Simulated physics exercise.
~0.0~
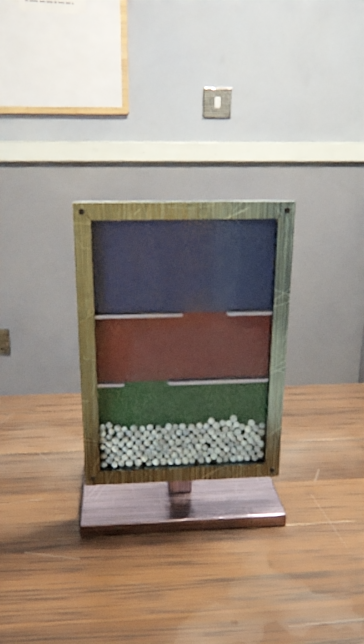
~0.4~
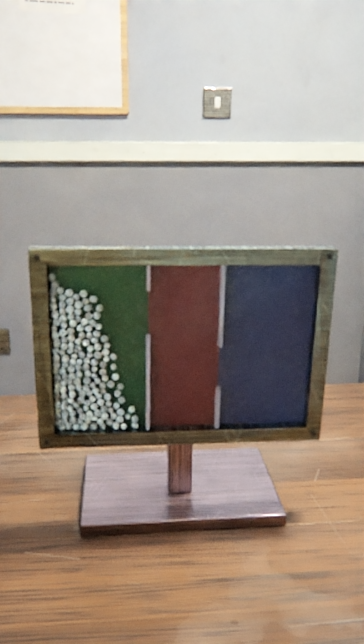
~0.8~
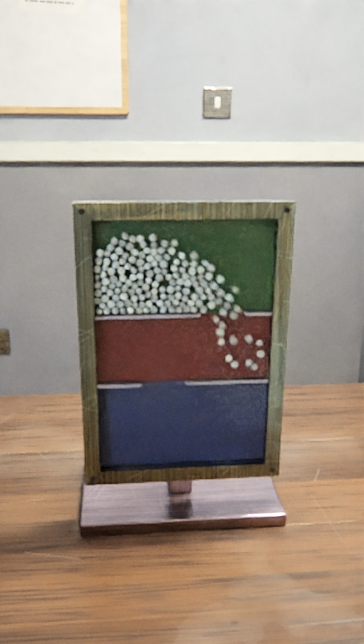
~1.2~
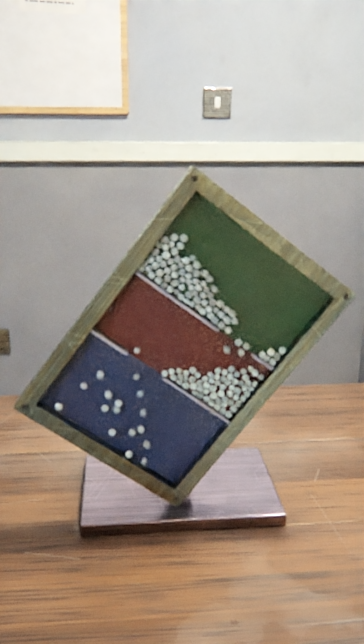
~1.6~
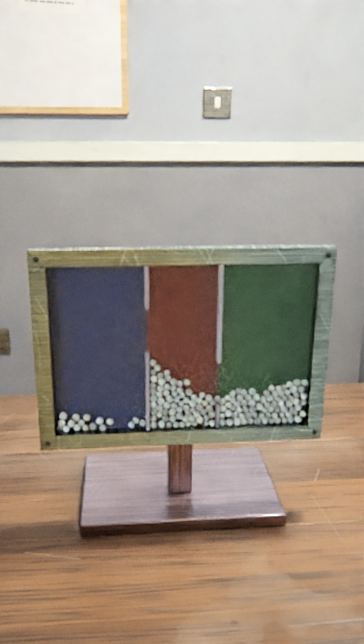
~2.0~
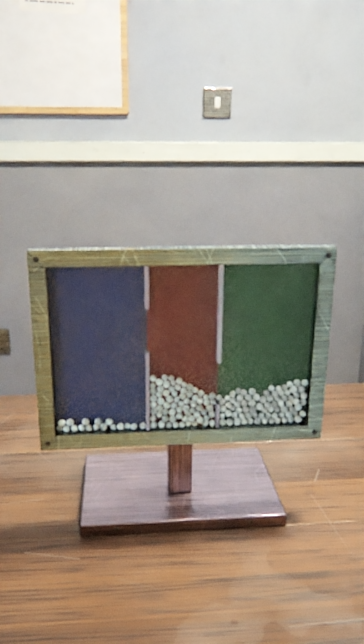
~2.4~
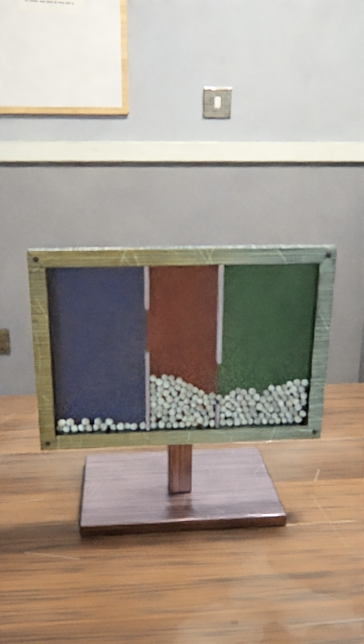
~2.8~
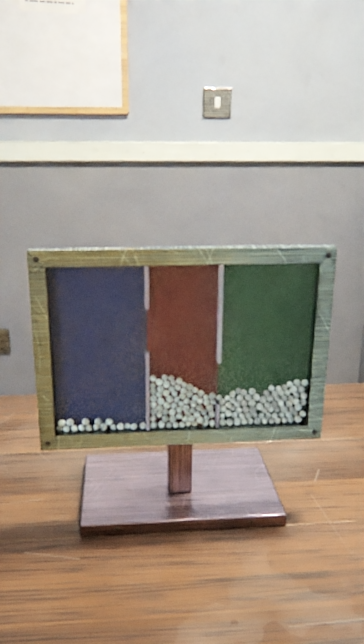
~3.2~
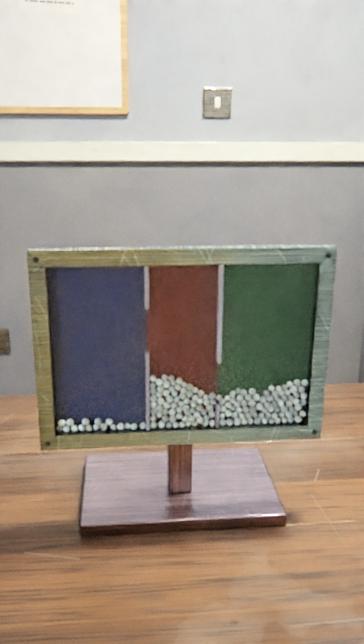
A framed case of small white beads turned clockwise on its stand until it was upside down, spilling beads from green into red, then tipped further onto its side and stopped, with most beads in red and green and a few in blue.
